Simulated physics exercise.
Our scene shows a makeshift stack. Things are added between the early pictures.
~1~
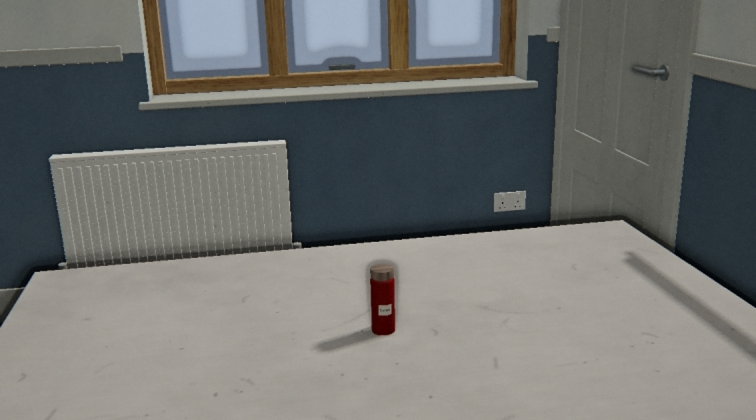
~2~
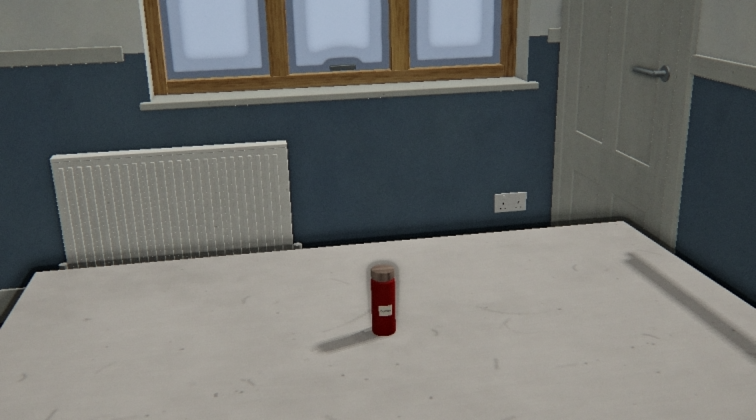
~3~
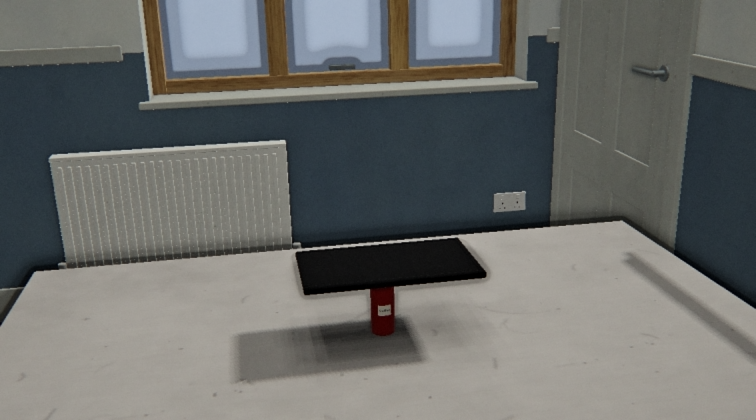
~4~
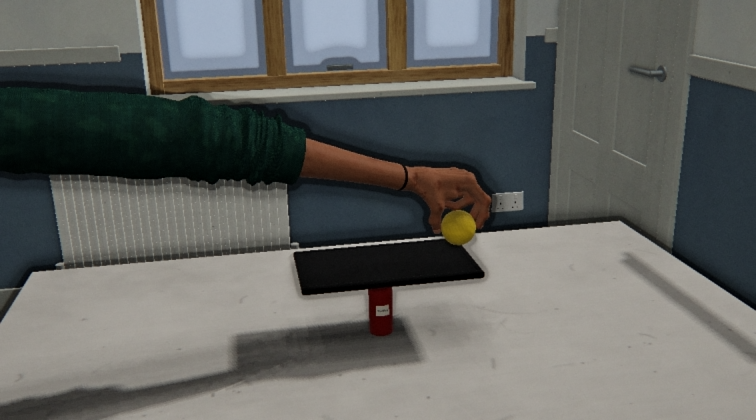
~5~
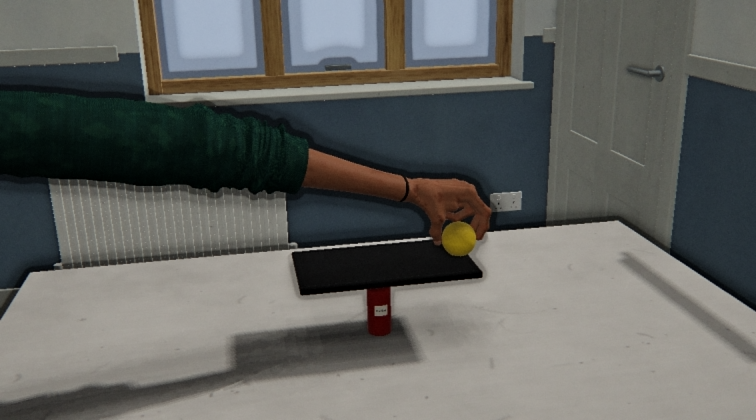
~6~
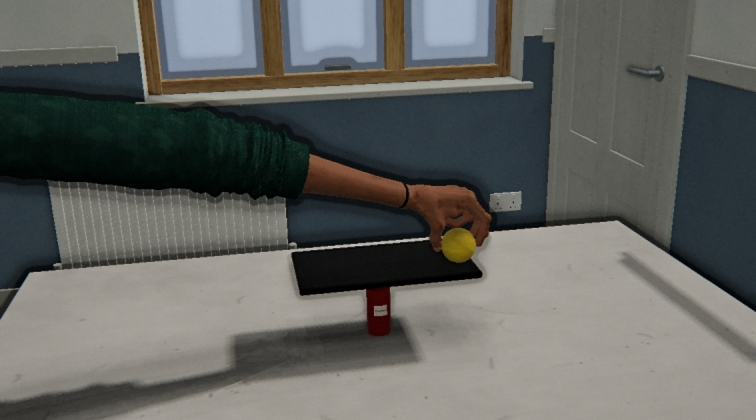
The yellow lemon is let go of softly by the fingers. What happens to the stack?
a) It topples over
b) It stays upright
It topples over.
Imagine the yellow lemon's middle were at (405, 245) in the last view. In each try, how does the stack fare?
What happens next is that it goes down.
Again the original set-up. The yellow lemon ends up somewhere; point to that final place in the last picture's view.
End position in the final view: Approximately (487, 316).
Then, 0.30 s after the last picture, yellow lemon now fallen; black lid tipped 40° from how it was.
Then, 0.50 s after the last picture, black lid tipped 53° from how it was.
Then, 0.80 s after the last picture, black lid and red shaker now fallen.
Then, 0.90 s after the last picture, things are still on the move.
By the end, fallen, yellow lemon, black lid and red shaker. Seen from the same camera at the end, yellow lemon near (487, 316). The stack gives way.
